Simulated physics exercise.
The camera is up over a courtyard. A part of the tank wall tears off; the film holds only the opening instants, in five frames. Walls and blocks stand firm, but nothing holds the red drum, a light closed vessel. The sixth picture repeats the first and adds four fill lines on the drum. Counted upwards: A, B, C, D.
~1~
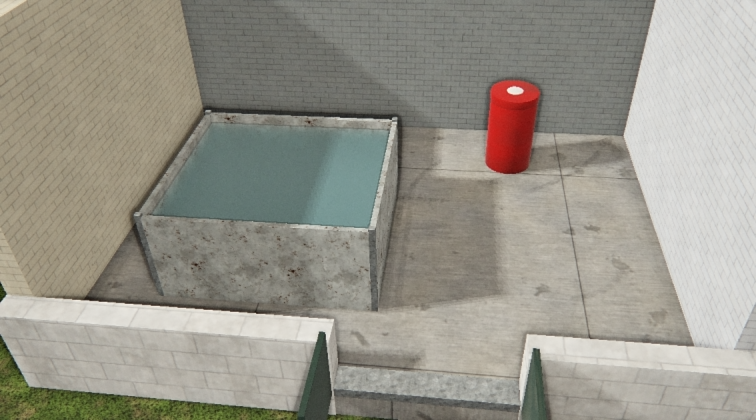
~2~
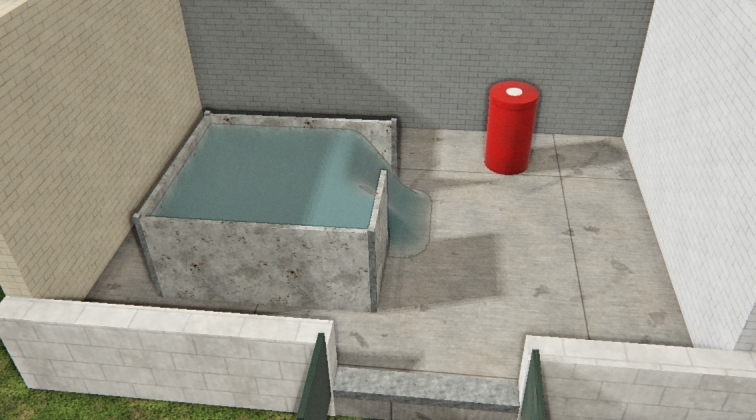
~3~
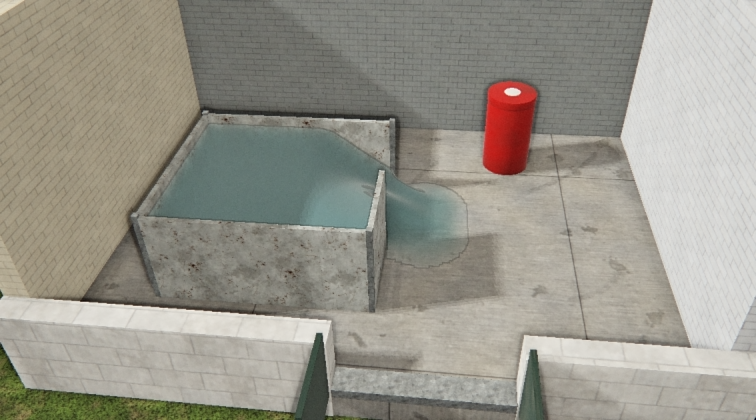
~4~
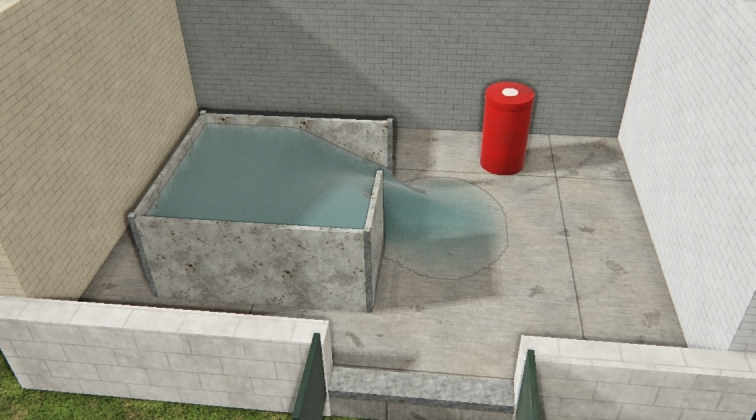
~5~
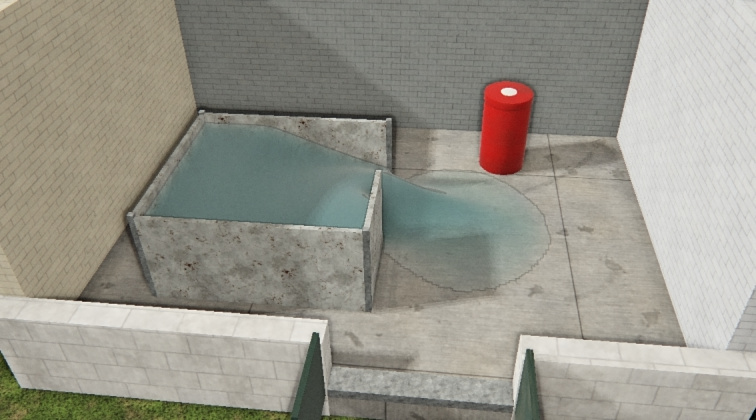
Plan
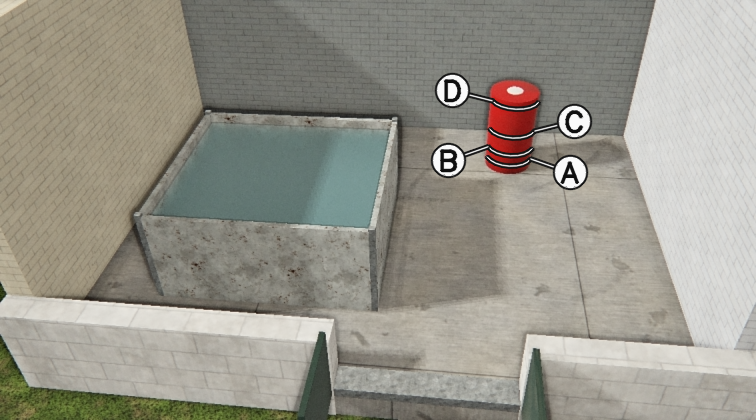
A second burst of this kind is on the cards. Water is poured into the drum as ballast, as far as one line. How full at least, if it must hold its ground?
Go for C.
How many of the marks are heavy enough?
Two of the four.
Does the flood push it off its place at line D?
No, not at all.
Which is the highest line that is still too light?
The answer is B.
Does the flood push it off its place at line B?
Yes.
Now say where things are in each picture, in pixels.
Lid of the red drum at (515, 91); tank full, its middle at (280, 171); open gate at (429, 331), in the first picture.
In the second picture, 2 % of the ground wet, in view closest to the drum at (423, 199).
In the third picture, 5 % of the ground wet, in view closest to the drum at (439, 188).
In the fourth picture, 9 % of the ground wet, in view closest to the drum at (477, 190).
Lid of the red drum at (509, 92); 14 % of the ground wet, in view closest to the drum at (481, 177), in the fifth picture.
On the marked copy, A at (509, 166); B at (510, 155); C at (512, 138); D at (516, 109); from the bottom up A, B, C, D.
For line A, it is pushed about 3 times its own width away.
For line B, it is pushed about its own width away.
For line C, it does not move.
For line D, it does not move.
